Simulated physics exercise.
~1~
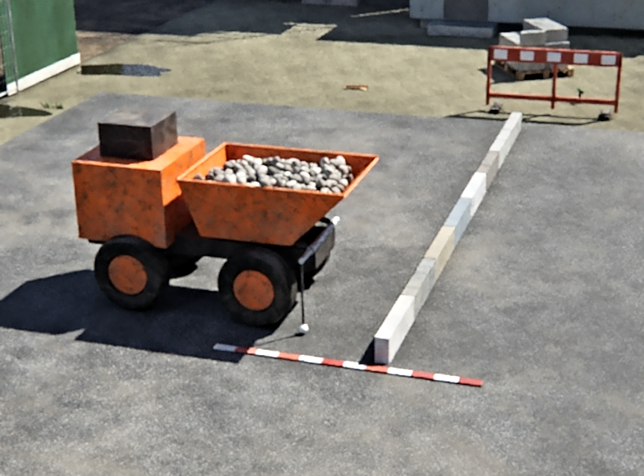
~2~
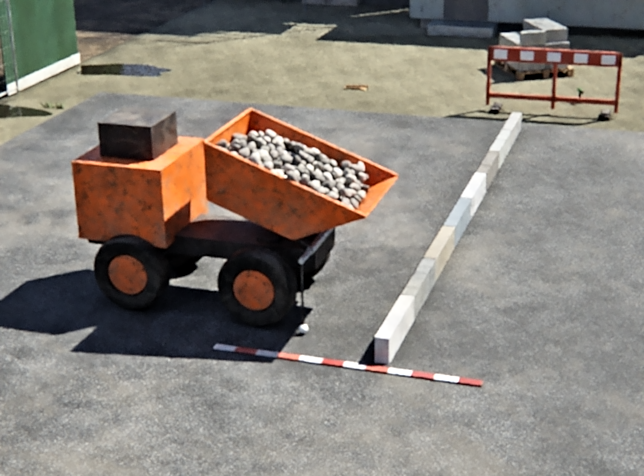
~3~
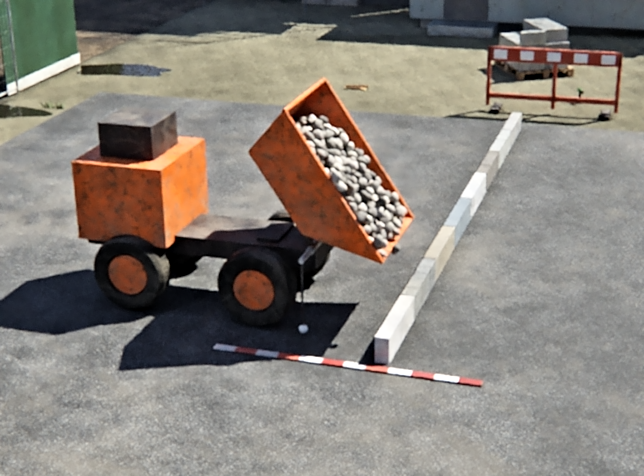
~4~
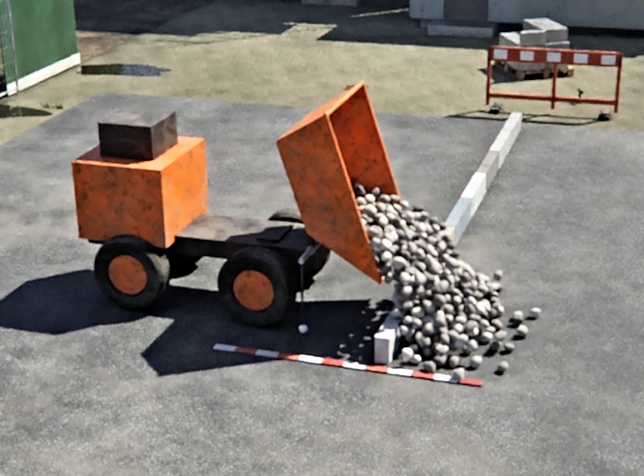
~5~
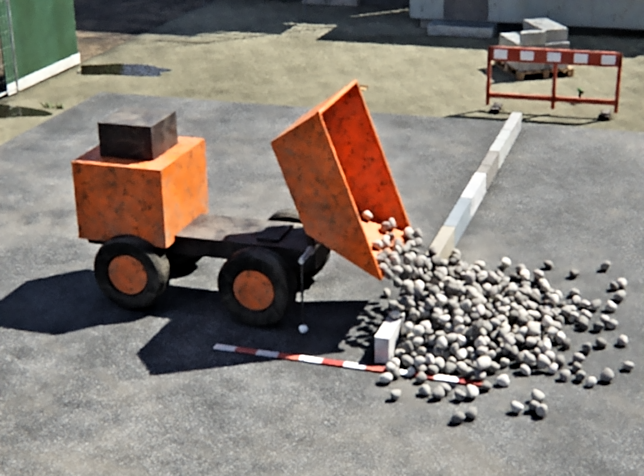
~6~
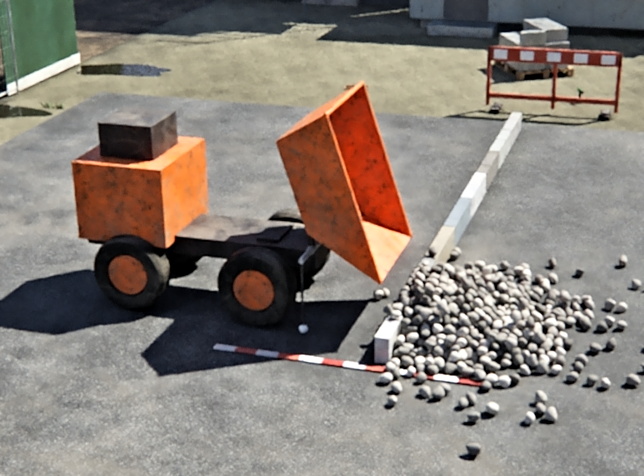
An orange dumper tipped its skip steeply to the right until the load of grey stones poured out over a low kerb, spreading across the tarmac and a red and white striped strip, and the skip ended up raised and empty beside the heap.
